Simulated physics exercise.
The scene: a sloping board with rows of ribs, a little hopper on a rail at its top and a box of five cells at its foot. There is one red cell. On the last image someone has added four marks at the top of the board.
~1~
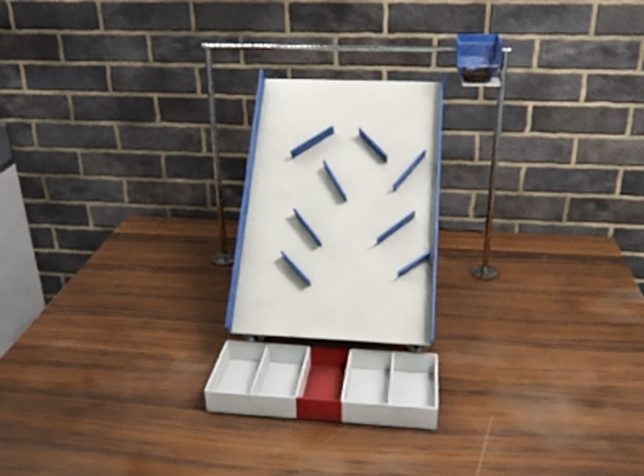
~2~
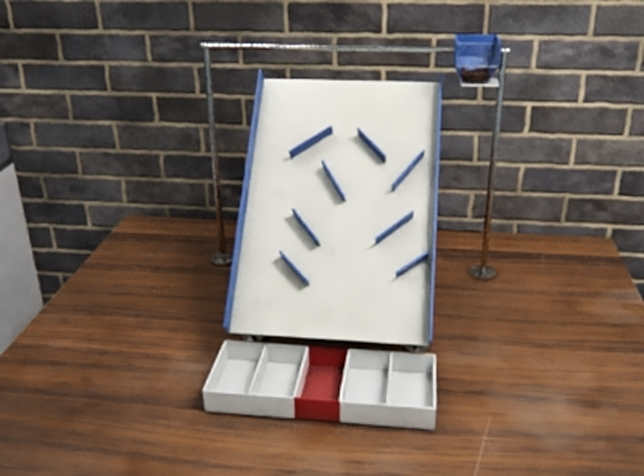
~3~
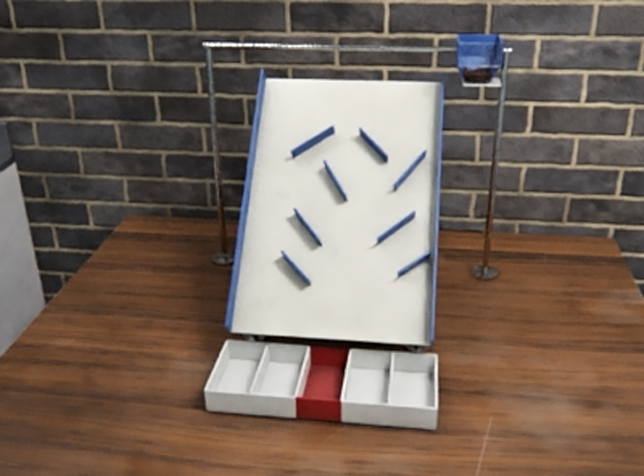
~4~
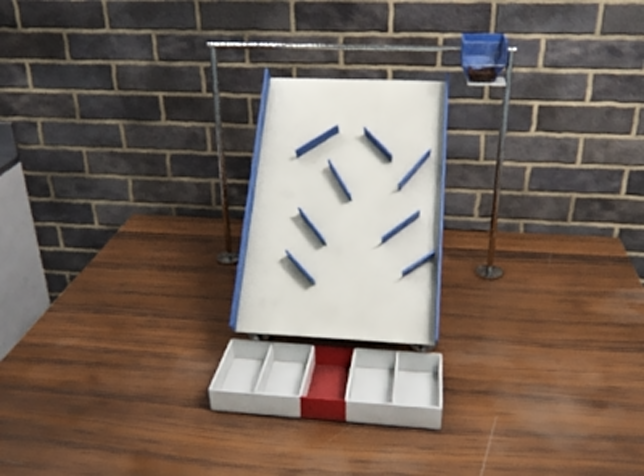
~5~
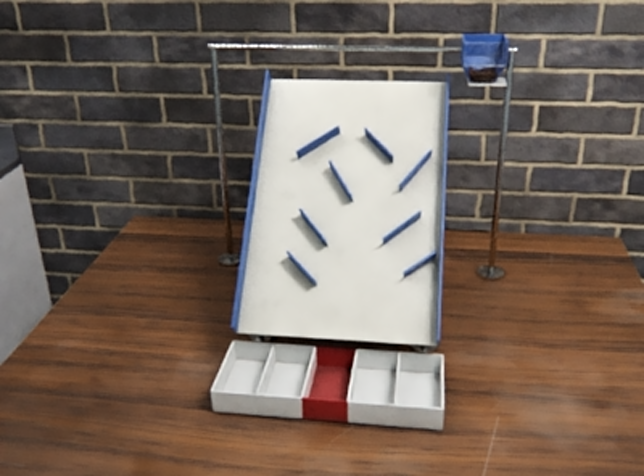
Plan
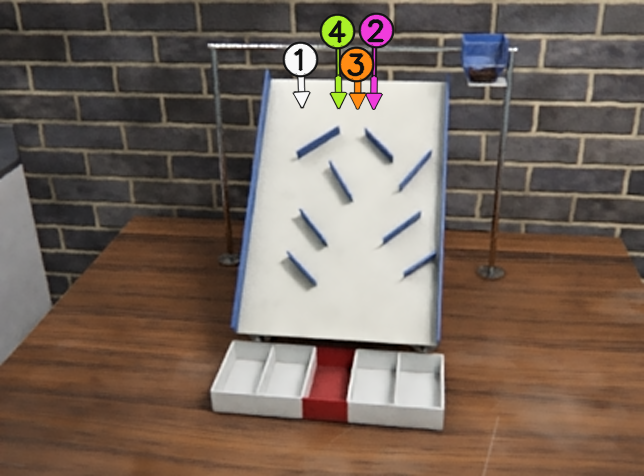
On a wooden table, a ribbed sloping board stands still as the view shifts slightly.
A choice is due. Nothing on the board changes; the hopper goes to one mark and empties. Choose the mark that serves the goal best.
The answer is mark 2.
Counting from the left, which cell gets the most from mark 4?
The first from the left.
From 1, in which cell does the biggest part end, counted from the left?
The first from the left.
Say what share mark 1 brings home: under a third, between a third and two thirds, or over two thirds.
Mark 1 gives under a third.
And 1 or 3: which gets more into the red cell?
That is mark 3.
On the marked copy, mark 1 meets the board at (301, 101); mark 2 meets the board at (373, 103); mark 3 meets the board at (357, 103); mark 4 meets the board at (338, 102).
For mark 1, none at all in the red cell, the bulk in other cells, a small share outside the box.
For mark 2, close to half in the red cell, close to a third in other cells, a small share outside the box.
For mark 3, a small share in the red cell, the bulk in other cells, a small share outside the box.
For mark 4, a small share in the red cell, the bulk in other cells, a small share outside the box.
